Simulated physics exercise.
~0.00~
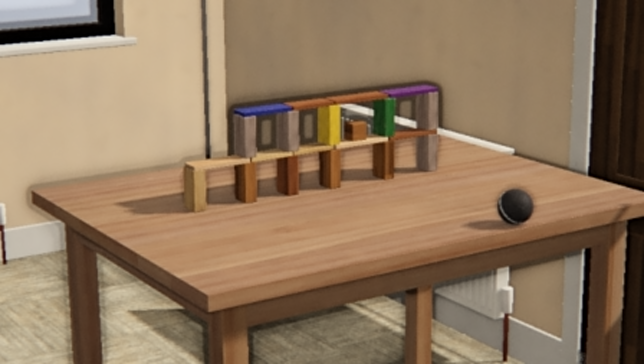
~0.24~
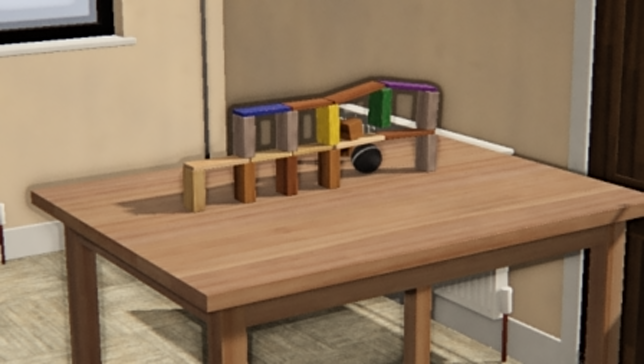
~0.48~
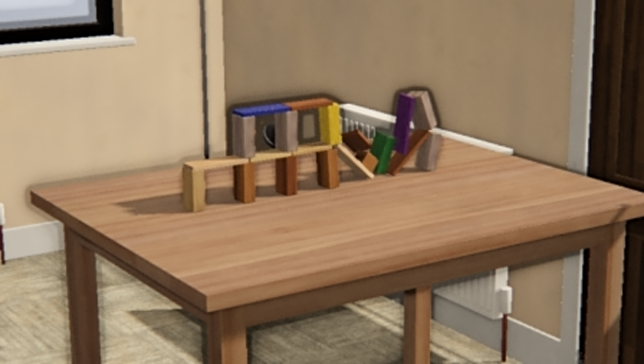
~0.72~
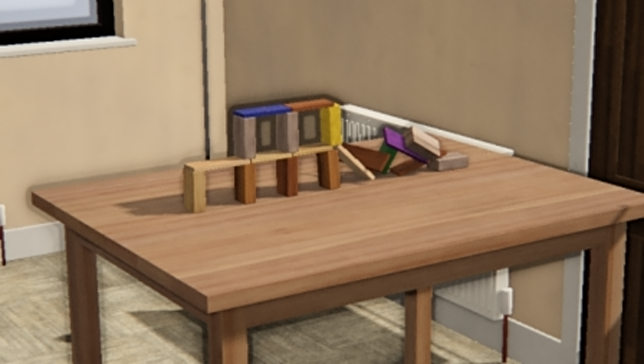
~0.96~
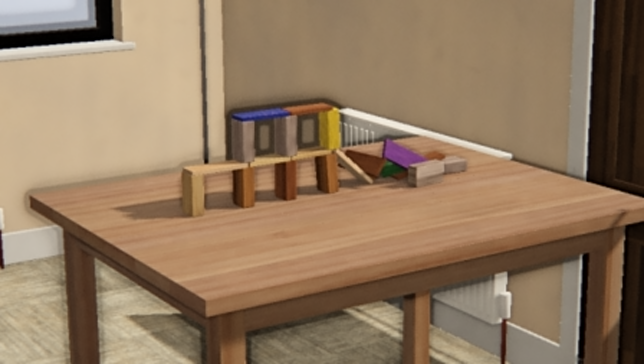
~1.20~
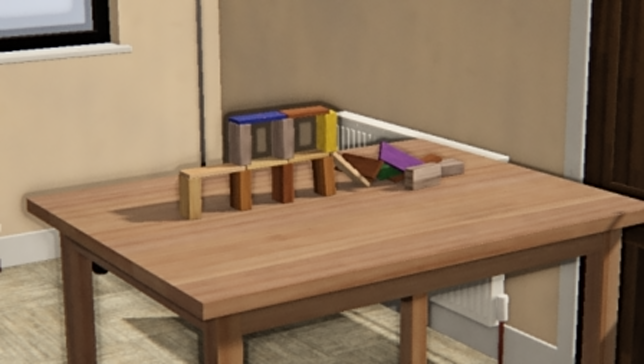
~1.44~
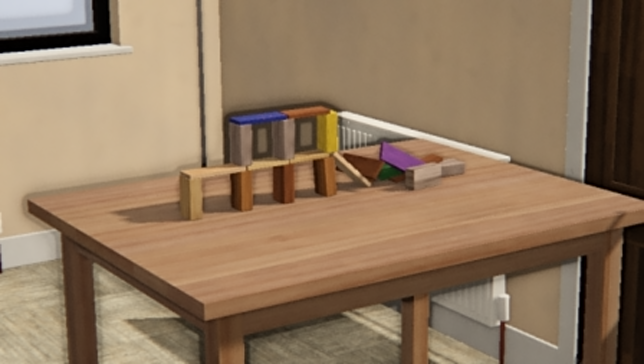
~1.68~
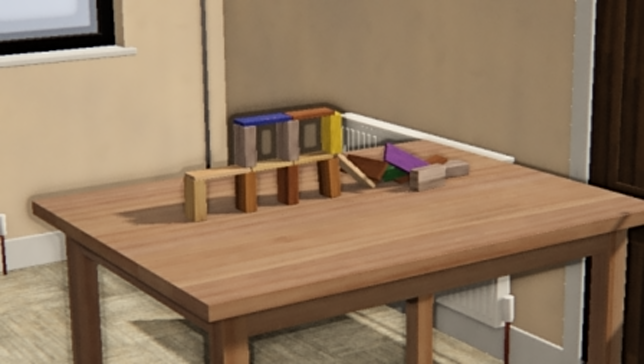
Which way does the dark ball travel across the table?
The ball travels to the left, into the block structure and on past its right end.
